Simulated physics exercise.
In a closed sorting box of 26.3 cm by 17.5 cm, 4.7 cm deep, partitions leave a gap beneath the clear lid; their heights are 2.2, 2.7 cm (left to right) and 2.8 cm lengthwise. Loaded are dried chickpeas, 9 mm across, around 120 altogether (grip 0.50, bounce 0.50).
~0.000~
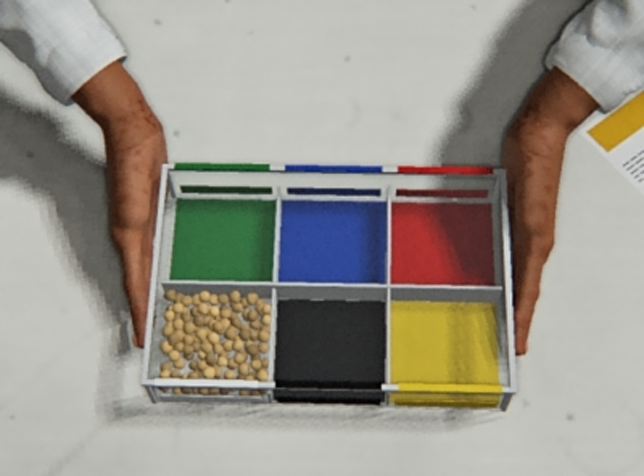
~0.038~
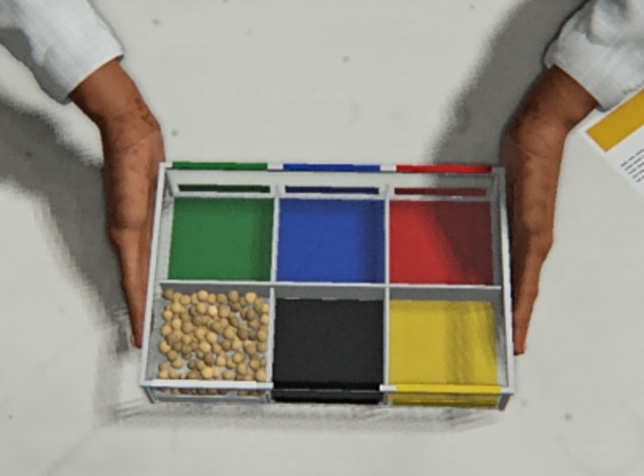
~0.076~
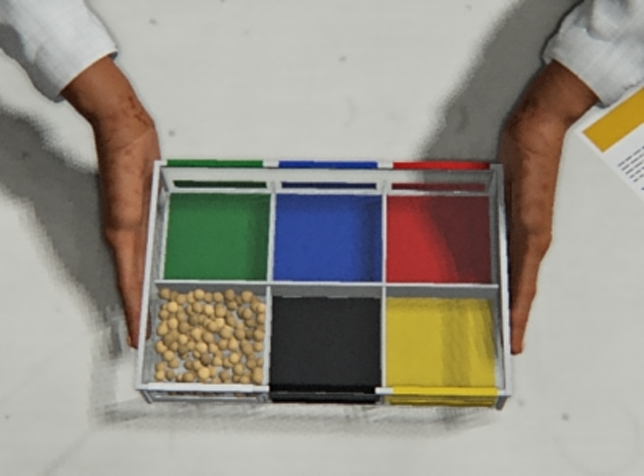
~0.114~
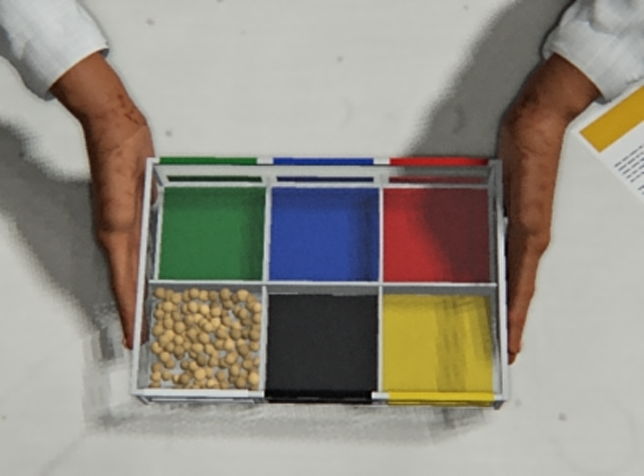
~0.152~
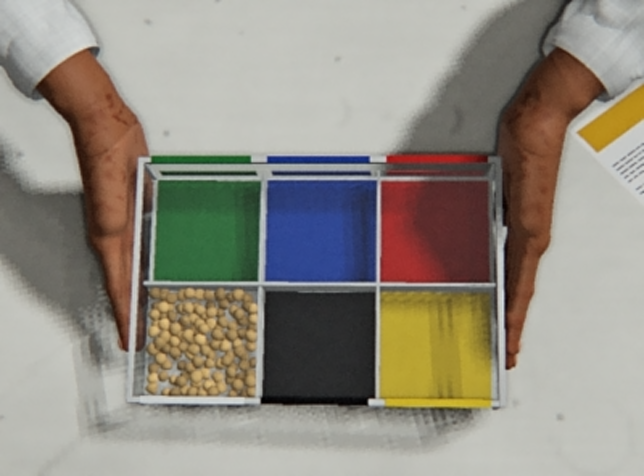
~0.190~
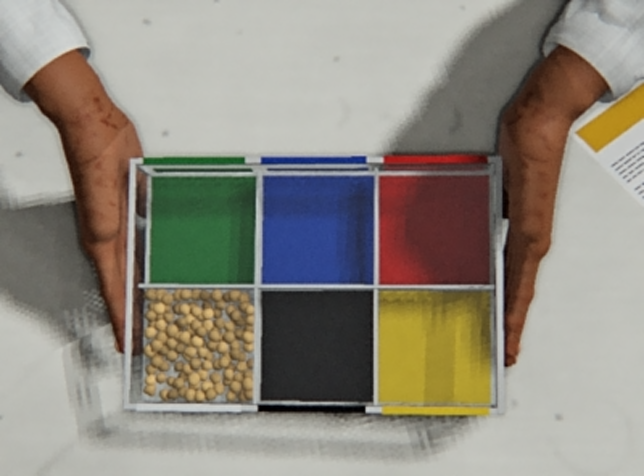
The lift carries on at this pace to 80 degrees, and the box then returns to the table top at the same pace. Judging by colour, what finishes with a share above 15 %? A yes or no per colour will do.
Red: No. Blue: No. Green: No. Yellow: No. White: Yes. Black: No.
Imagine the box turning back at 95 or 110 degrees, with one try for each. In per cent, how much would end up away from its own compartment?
About 0 and about 5 per cent, in that order.
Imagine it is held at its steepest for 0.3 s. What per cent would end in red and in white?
Final amounts would be red 0% and white 100%.
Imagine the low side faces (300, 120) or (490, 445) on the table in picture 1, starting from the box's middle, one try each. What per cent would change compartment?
Some 35 and 50 per cent.
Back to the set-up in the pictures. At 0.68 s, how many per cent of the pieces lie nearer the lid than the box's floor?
Around 10 %.
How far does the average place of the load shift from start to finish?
I'd say close to 2.0 cm in total.
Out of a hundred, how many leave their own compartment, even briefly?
0 per cent or so.
After 0.68 s, tilt 79 degrees; white 100 %.
After 1.01 s, tilt 33 degrees; white 100 %.
After 1.44 s, tilt 0 degrees; white 100 %.
At rest (1.7 s), red 0 %, blue 0 %, green 0 %, yellow 0 %, white 100 %, black 0 %.
